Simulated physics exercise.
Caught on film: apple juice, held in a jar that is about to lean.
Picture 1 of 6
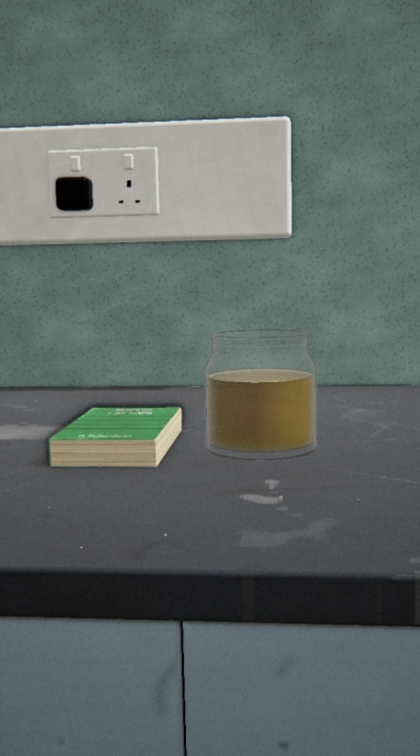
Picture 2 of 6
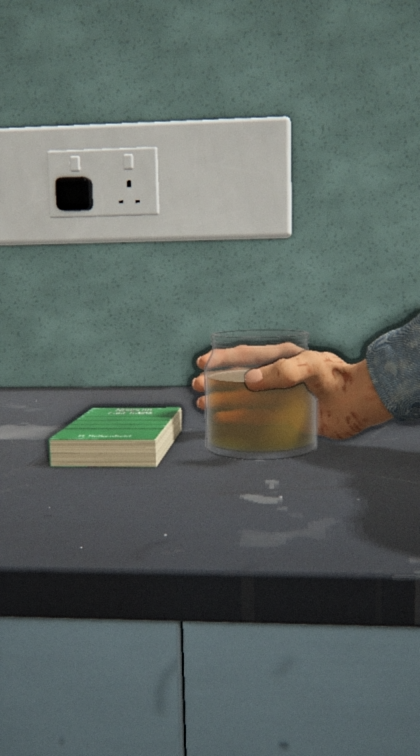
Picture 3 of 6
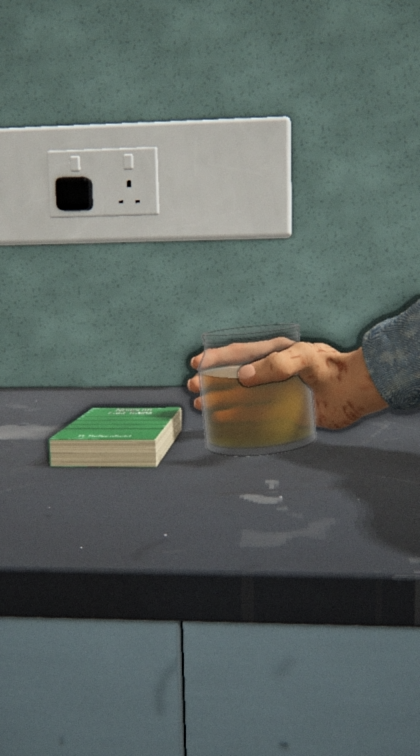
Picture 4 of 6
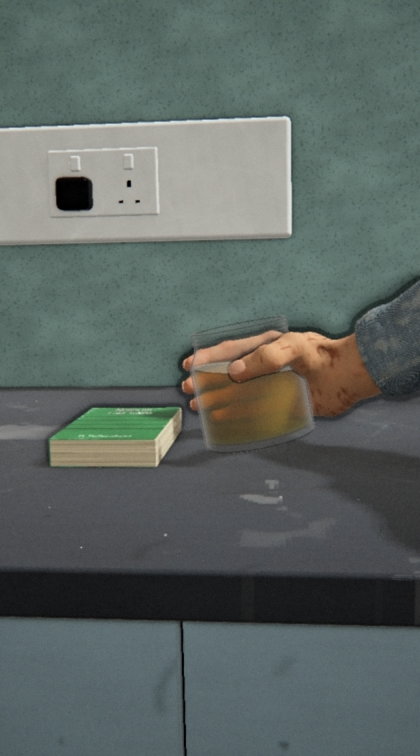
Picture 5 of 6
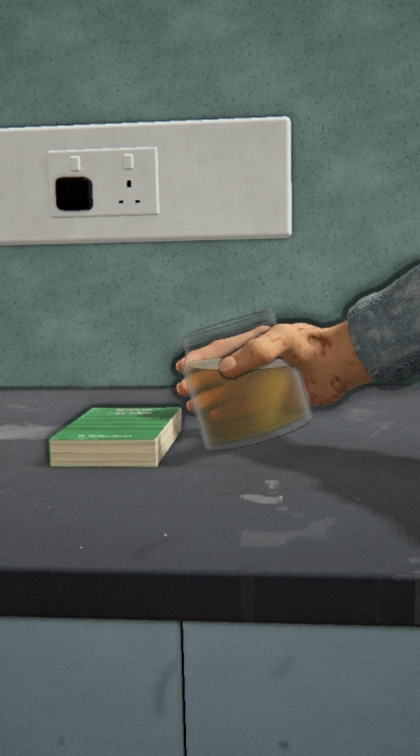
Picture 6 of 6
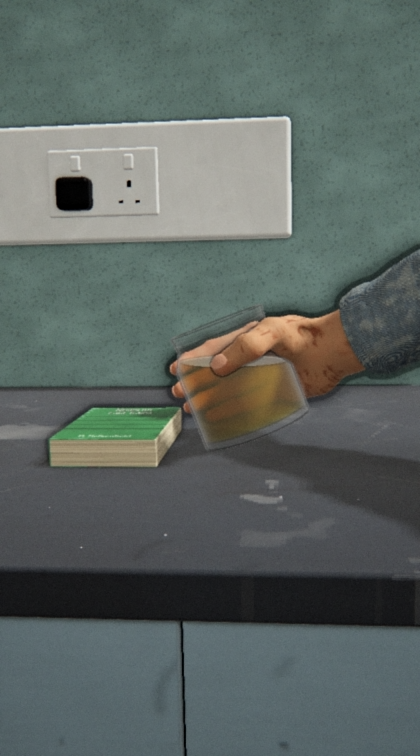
The clip opens on a glass jar of golden-brown liquid standing upright on a dark worktop, right of a thick green book, below a wall socket. A hand in a grey-blue sleeve comes in from the right and grips the jar, then gradually tilts it left, its top leaning towards the book.
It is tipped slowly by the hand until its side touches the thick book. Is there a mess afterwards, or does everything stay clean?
It cannot contain it.
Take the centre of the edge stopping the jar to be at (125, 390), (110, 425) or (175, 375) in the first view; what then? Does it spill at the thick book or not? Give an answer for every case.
In the listed order: Some escapes, some escapes, nothing escapes.
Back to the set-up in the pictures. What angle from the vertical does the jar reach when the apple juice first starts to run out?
Roughly 45 degrees from upright.
Next, the jar leans by about 35°; its rim is dry.
After that, the jar leans by about 50°; it has slopped over; nearly all of the apple juice is inside.
Finally, the jar leans by about 55°, against the thick book; it has slopped over; about three quarters of the apple juice is inside.
